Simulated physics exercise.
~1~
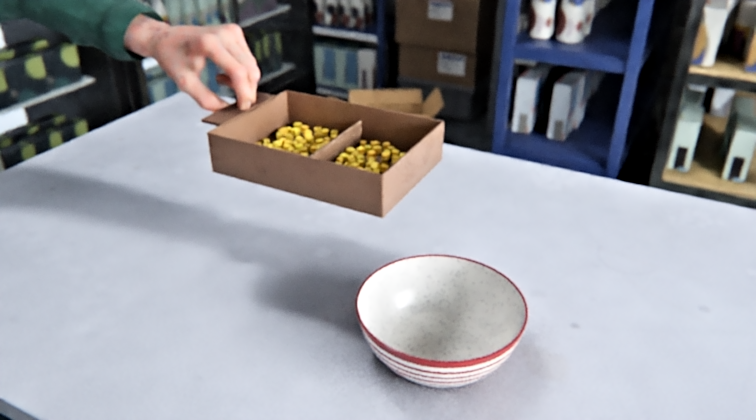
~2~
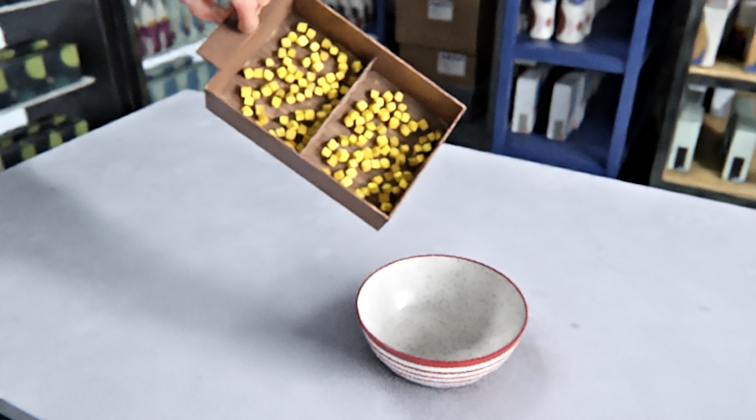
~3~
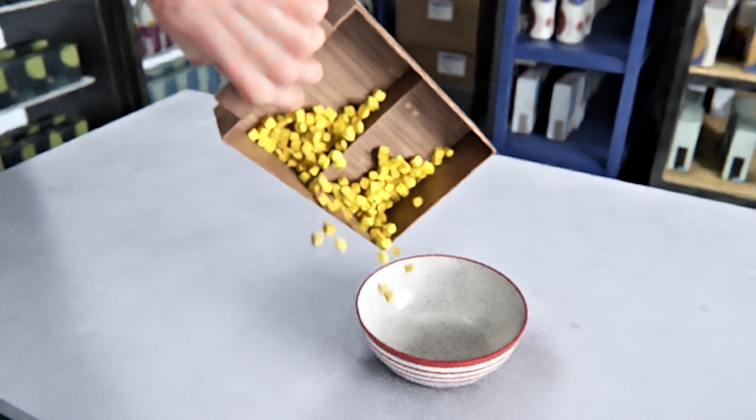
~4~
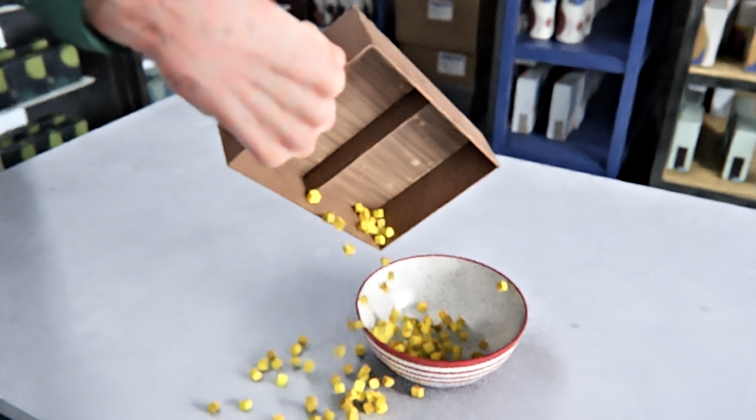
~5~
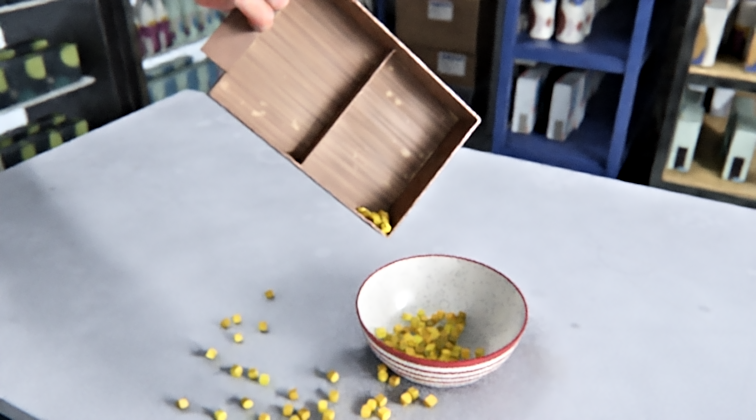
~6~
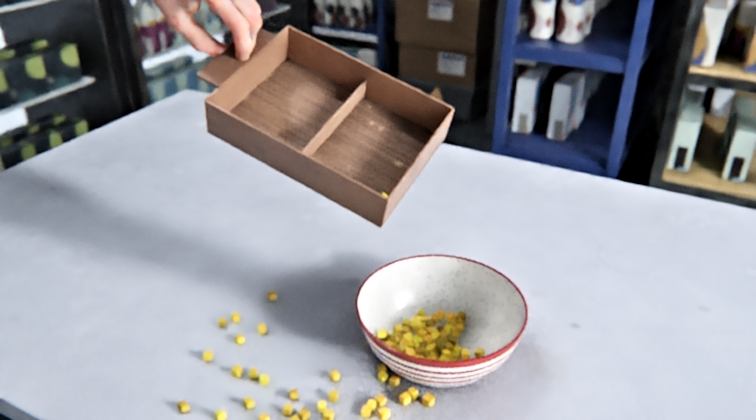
On a pale tabletop in front of stocked shelves, a hand tips a divided brown box of small yellow cubes over a red-rimmed bowl, spilling many onto the table, then tilts the nearly empty box back, leaving cubes in the bowl and scattered to its left.
